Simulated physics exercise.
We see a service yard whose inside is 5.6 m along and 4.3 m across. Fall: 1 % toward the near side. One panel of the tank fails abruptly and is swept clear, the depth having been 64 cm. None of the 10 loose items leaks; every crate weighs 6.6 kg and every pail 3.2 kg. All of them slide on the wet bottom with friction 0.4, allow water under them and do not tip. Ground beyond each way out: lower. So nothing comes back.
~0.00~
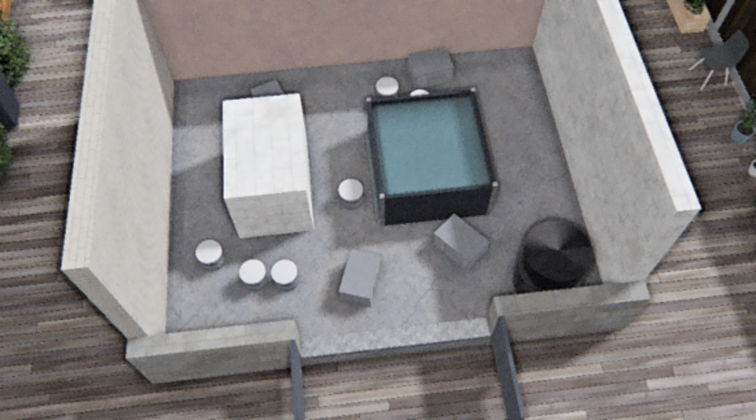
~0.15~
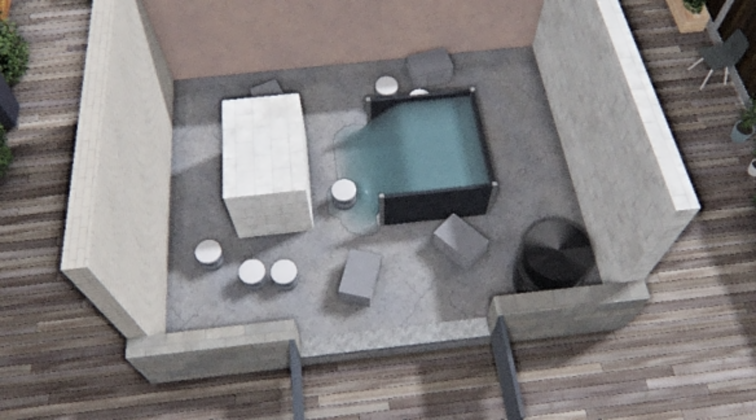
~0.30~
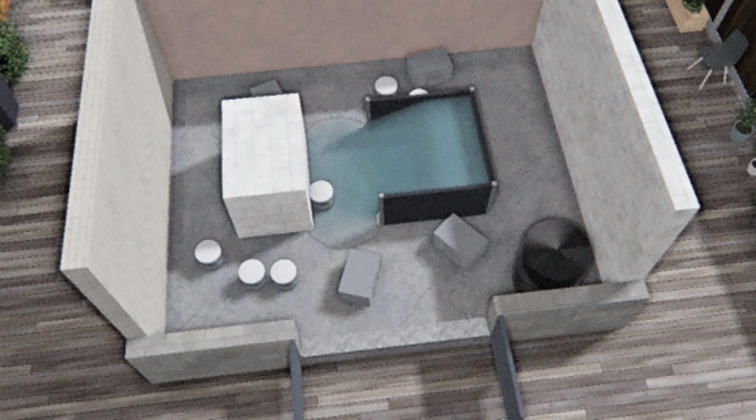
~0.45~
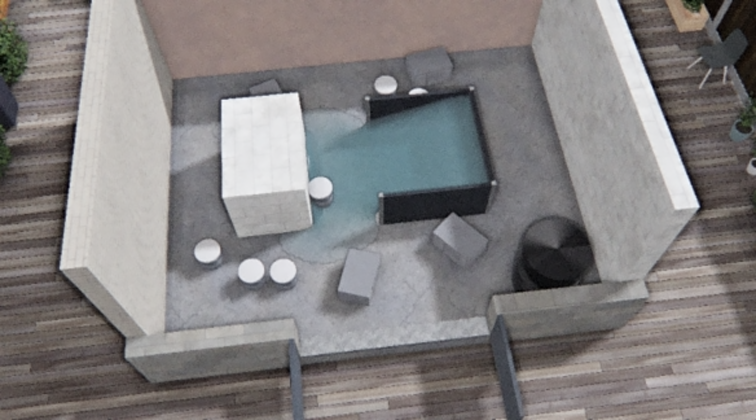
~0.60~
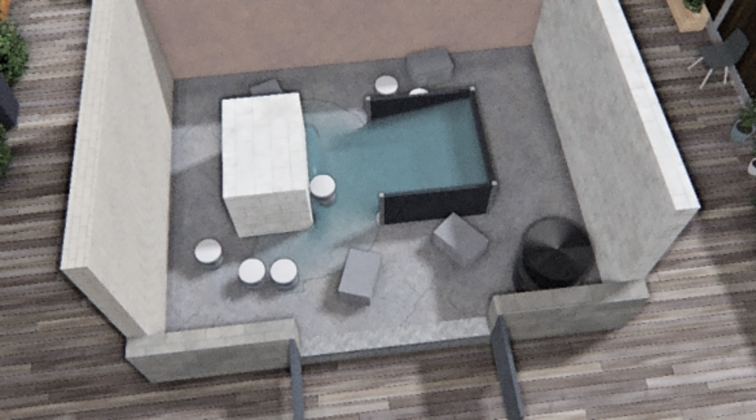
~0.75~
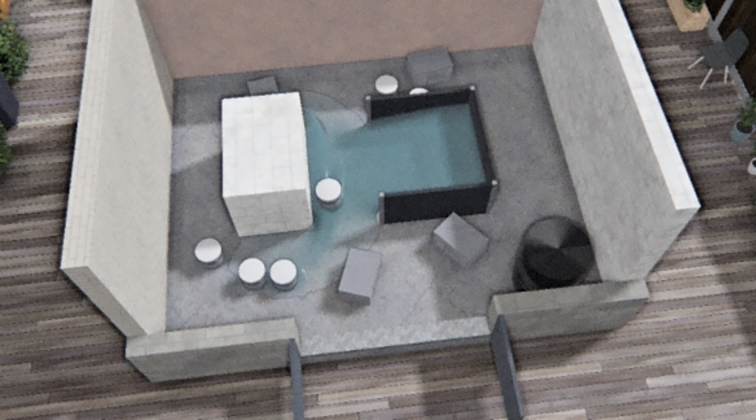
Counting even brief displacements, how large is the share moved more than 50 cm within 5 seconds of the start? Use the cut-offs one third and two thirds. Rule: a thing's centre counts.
Two thirds or more.
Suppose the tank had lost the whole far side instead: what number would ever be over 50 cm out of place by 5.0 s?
That would give 6.
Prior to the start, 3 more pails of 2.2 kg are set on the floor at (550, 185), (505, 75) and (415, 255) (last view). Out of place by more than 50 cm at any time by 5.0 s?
Reading them off in order: Not beyond, clears the mark, not beyond.
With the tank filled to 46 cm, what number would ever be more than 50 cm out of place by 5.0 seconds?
That would give 7.
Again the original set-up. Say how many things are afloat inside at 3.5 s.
At that point I count 3.
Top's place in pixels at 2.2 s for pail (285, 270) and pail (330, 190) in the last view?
About (197, 289) for the first and (454, 289) for the second.
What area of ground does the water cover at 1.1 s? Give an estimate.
Around 8.5 m2 of it.
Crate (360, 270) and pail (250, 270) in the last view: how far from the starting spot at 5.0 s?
Result, in order: Washed out; 40 cm.
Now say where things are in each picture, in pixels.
A pail at (351, 189), on the bottom; a crate at (271, 98) rests on the ground; water covers 2.1 m2; 0 of 10 have shifted, in the first picture.
A pail at (344, 189), on the bottom, 9 cm from its start; a crate at (271, 98) rests on the ground; water covers 2.9 m2; 1 of 10 have shifted, in the second picture.
A pail at (321, 191) rests on the ground, 39 cm from its start; a crate at (270, 98) rests on the ground; water covers 3.9 m2; 1 of 10 have shifted, in the third picture.
A pail at (320, 187), afloat, 39 cm from its start; a crate at (270, 98) rests on the ground; 4.4 m2 under water; 1 of 10 have shifted, in the fourth picture.
A pail at (322, 185) floats, 36 cm from its start; a crate at (270, 98) rests on the ground; 5.1 m2 under water; 1 of 10 have shifted, in the fifth picture.
A pail at (328, 189), afloat, 33 cm from its start; a crate at (265, 94) rests on the ground, 9 cm from its start; water covers 5.9 m2; 2 of 10 have shifted, in the sixth picture.
After 1.1 s 3 of 10 are over 50 cm from their spots; 1 afloat.
After 2.2 s 5 of 10 are over 50 cm from their spots; 3 afloat.
After 3.5 s 7 of 10 are over 50 cm from their spots; 3 afloat.
After 5.0 s 5 of 10 are over 50 cm from their spots, and 7 have been at some point; 4 afloat.
